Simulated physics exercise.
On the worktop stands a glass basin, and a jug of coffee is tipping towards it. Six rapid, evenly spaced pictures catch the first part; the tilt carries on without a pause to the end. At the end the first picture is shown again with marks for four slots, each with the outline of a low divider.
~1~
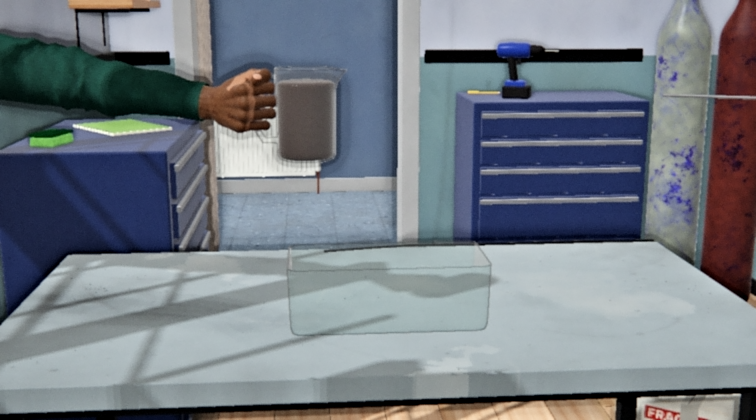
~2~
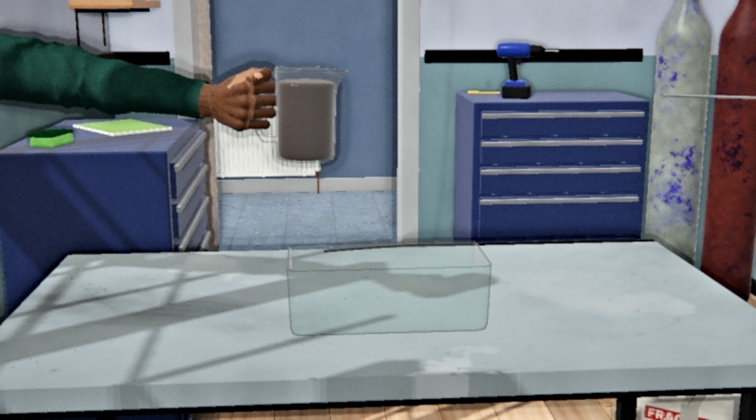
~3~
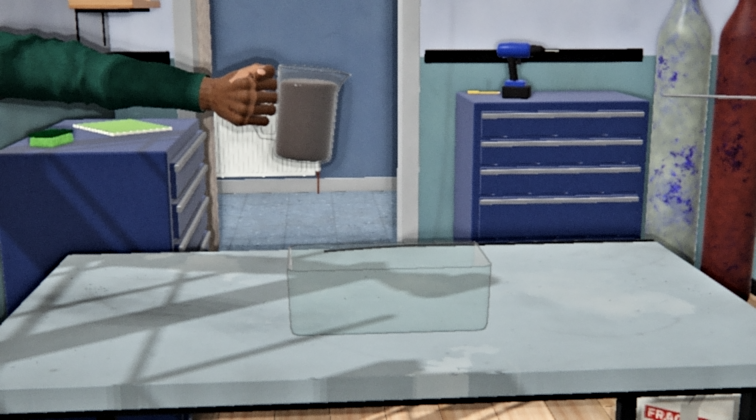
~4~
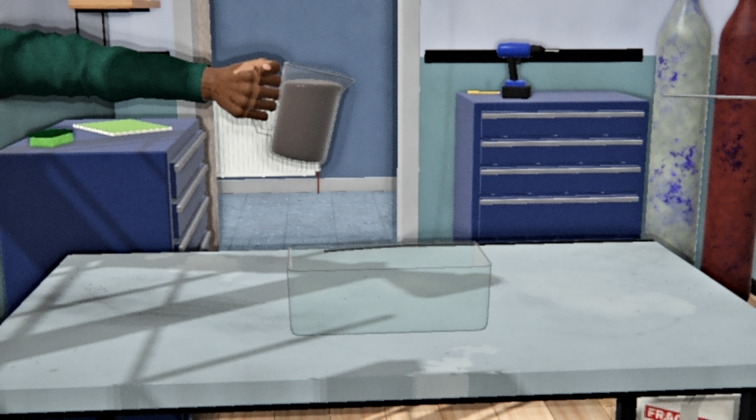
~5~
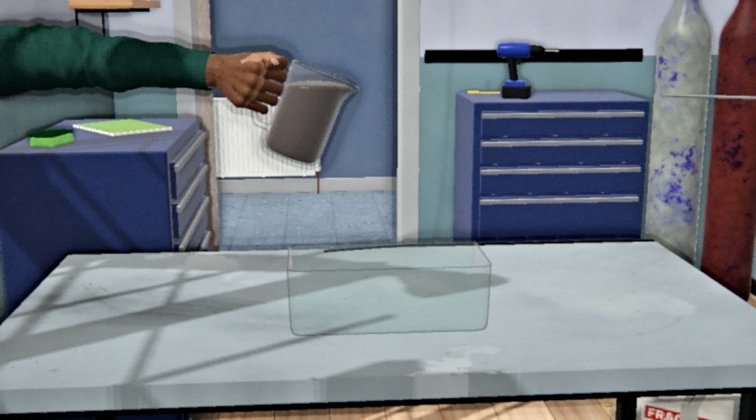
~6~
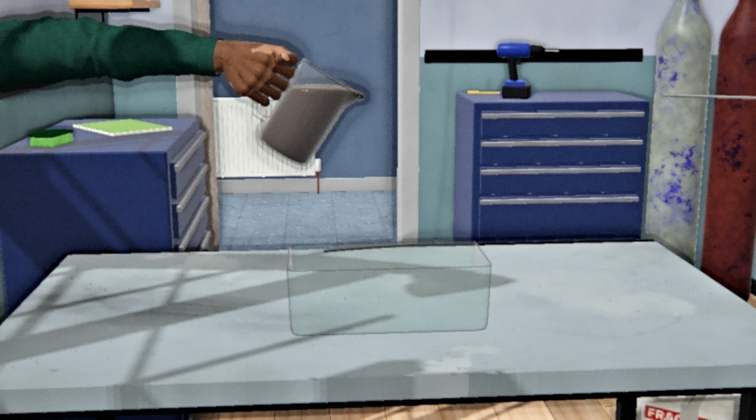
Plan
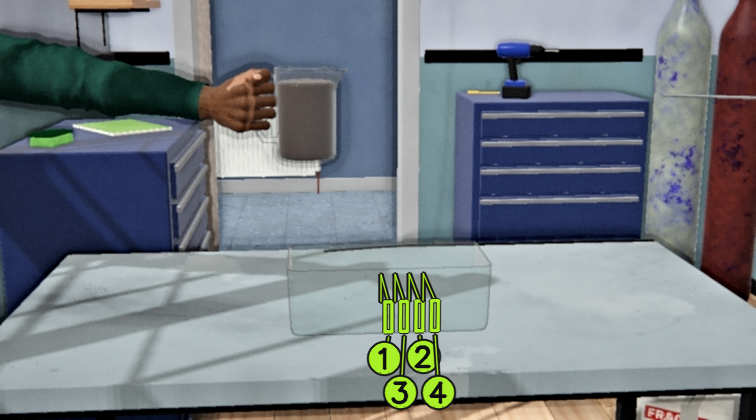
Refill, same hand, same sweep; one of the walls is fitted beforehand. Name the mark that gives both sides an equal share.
Choose 2.
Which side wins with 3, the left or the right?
The right side.
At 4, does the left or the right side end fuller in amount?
The left side.
In lime, 1 at (388, 336); 2 at (419, 335); 3 at (404, 336); 4 at (435, 335).
With 1, about 5 % ends left of the wall and 92 % right of it; 3 % is lost outside.
With 2, about 49 % ends left of the wall and 48 % right of it; 3 % is lost outside.
With 3, about 10 % ends left of the wall and 87 % right of it; 3 % is lost outside.
With 4, about 85 % ends left of the wall and 5 % right of it; 10 % is lost outside.
